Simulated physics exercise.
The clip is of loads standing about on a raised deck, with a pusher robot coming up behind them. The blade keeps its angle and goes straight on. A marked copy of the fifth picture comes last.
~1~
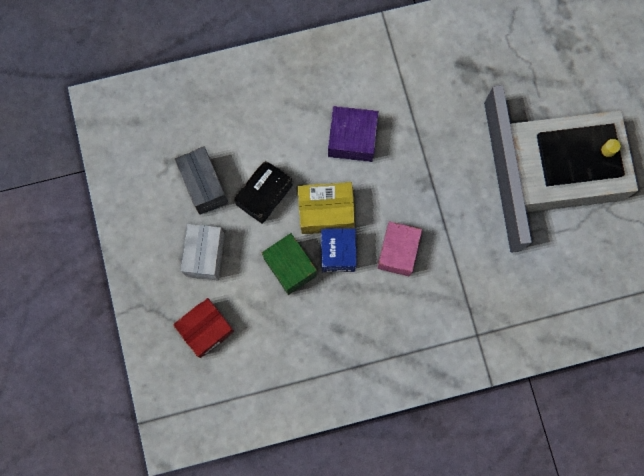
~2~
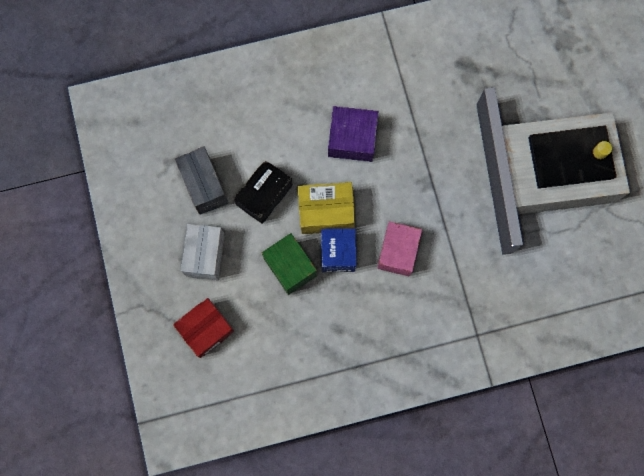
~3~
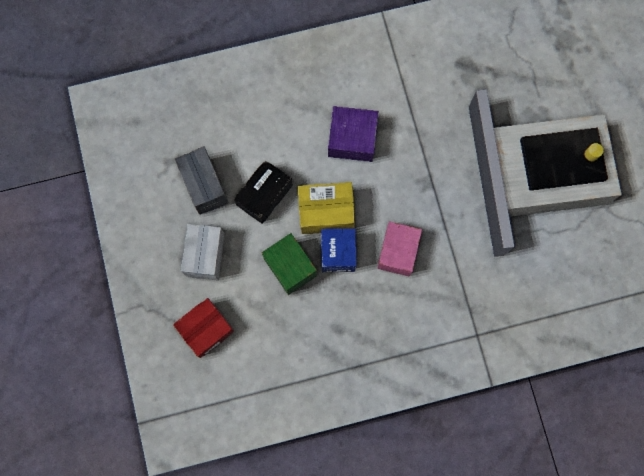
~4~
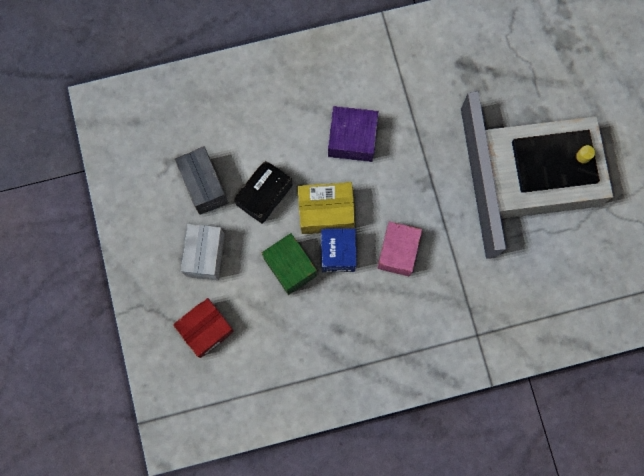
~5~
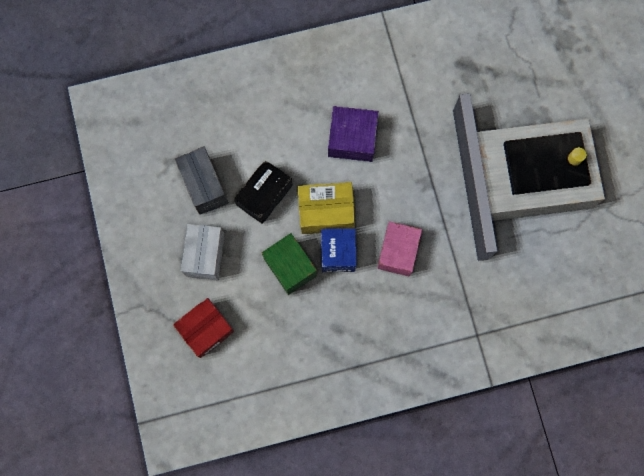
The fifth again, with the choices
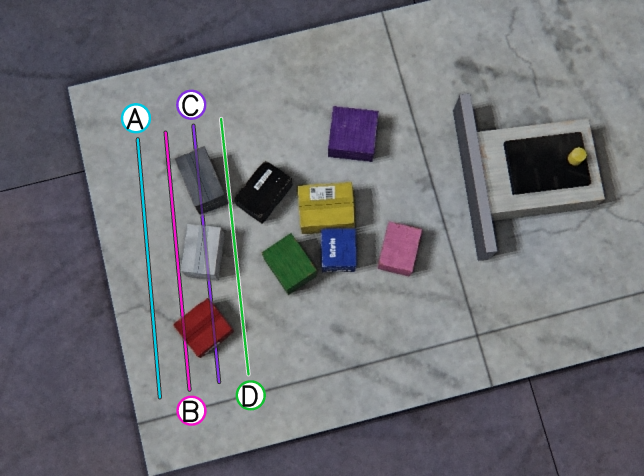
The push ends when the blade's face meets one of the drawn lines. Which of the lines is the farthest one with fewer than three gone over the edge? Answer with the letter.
It should halt at B.
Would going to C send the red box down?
No.
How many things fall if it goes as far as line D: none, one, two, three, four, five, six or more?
By then, none.
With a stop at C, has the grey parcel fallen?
No.
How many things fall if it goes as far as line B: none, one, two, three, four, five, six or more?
Two.
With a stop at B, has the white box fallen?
Yes.
On the marked copy, A at (148, 264); B at (177, 257); C at (206, 250); D at (234, 243).
Following B. Soon after the start, robot (434, 190); purple crate (331, 139); pink crate (354, 261).
Later, robot (327, 217); white box (167, 247); green crate (178, 290).
In the end, robot (239, 239); green crate over the edge; white box over the edge; two fallen.
As for the rest, A drops three; C is within the limit but short; D is within the limit but short.
